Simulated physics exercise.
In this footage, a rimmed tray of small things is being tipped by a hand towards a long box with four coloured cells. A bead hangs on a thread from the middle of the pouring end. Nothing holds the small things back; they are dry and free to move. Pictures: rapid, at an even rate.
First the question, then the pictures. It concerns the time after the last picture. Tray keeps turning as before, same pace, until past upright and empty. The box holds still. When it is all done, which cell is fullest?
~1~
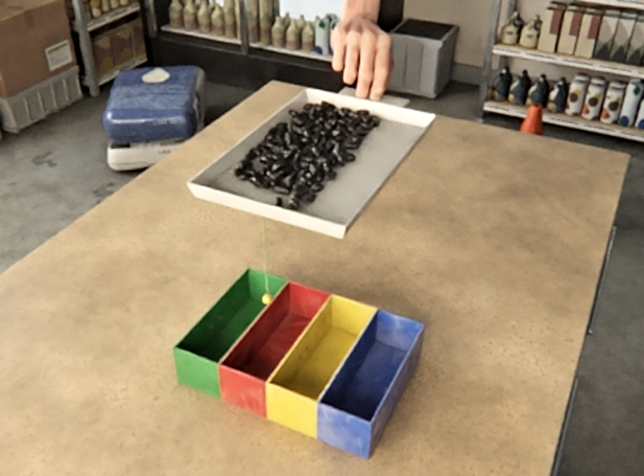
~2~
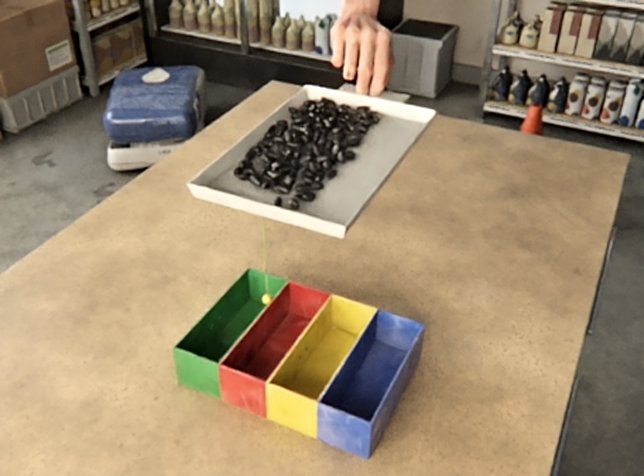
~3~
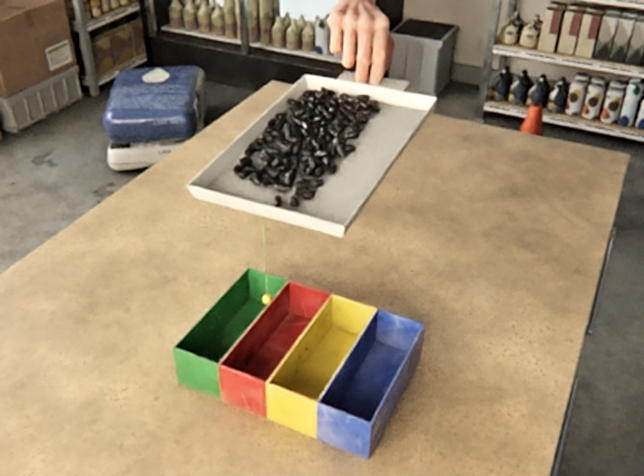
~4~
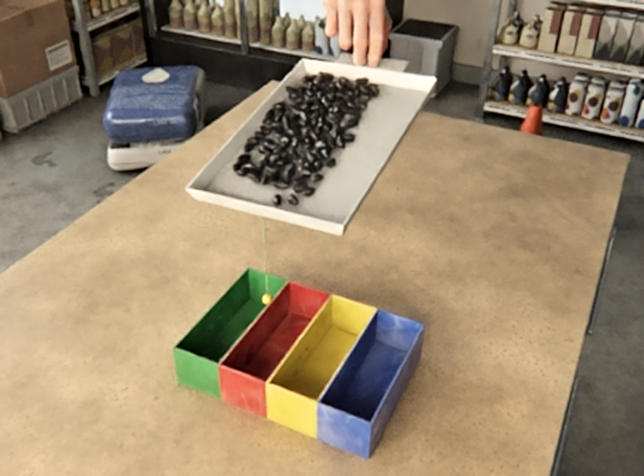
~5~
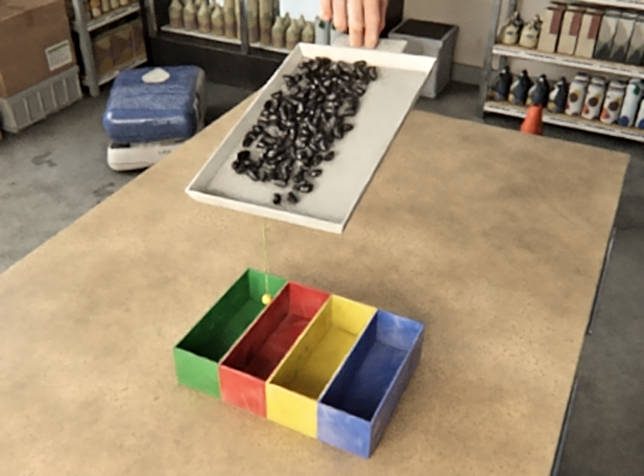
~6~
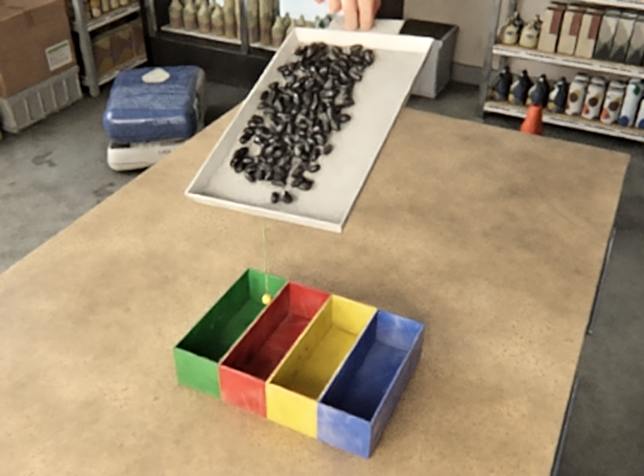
Fullest: The green cell.
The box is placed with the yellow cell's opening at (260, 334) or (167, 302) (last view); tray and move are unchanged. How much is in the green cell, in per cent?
40 %, 0 %.
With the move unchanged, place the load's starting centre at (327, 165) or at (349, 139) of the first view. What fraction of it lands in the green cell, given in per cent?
In order, 30 % then 30 %.
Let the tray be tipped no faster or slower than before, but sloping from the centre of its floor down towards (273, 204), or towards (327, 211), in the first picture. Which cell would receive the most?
Green, then that yellow cell.
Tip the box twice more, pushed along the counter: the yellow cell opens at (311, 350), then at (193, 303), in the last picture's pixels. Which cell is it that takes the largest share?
The first time it is the cell in green; the second time it is the cell in yellow.
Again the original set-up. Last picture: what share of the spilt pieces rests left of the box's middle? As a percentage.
100 per cent, about.
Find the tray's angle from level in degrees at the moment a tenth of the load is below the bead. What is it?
Roughly 80 degrees of turn.
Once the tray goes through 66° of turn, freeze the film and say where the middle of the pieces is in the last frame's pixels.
The load is centred near (226, 185).
Soon after the last picture, tray tipped steeply; most on the tray; a small part falling or outside the box.
A little later, tray tipped past a quarter turn; a small part on the tray; about a quarter in the green cell; a small part in the red cell; a stray few in the blue cell; about two thirds falling or outside the box.
Later still, tray tipped past a quarter turn; about a third in the green cell; a small part in the red cell; a stray few in the blue cell; about half falling or outside the box.
At rest, tray tipped past a quarter turn; about a third in the green cell; a small part in the red cell; a stray few in the blue cell; none in the yellow cell; about half outside the box.
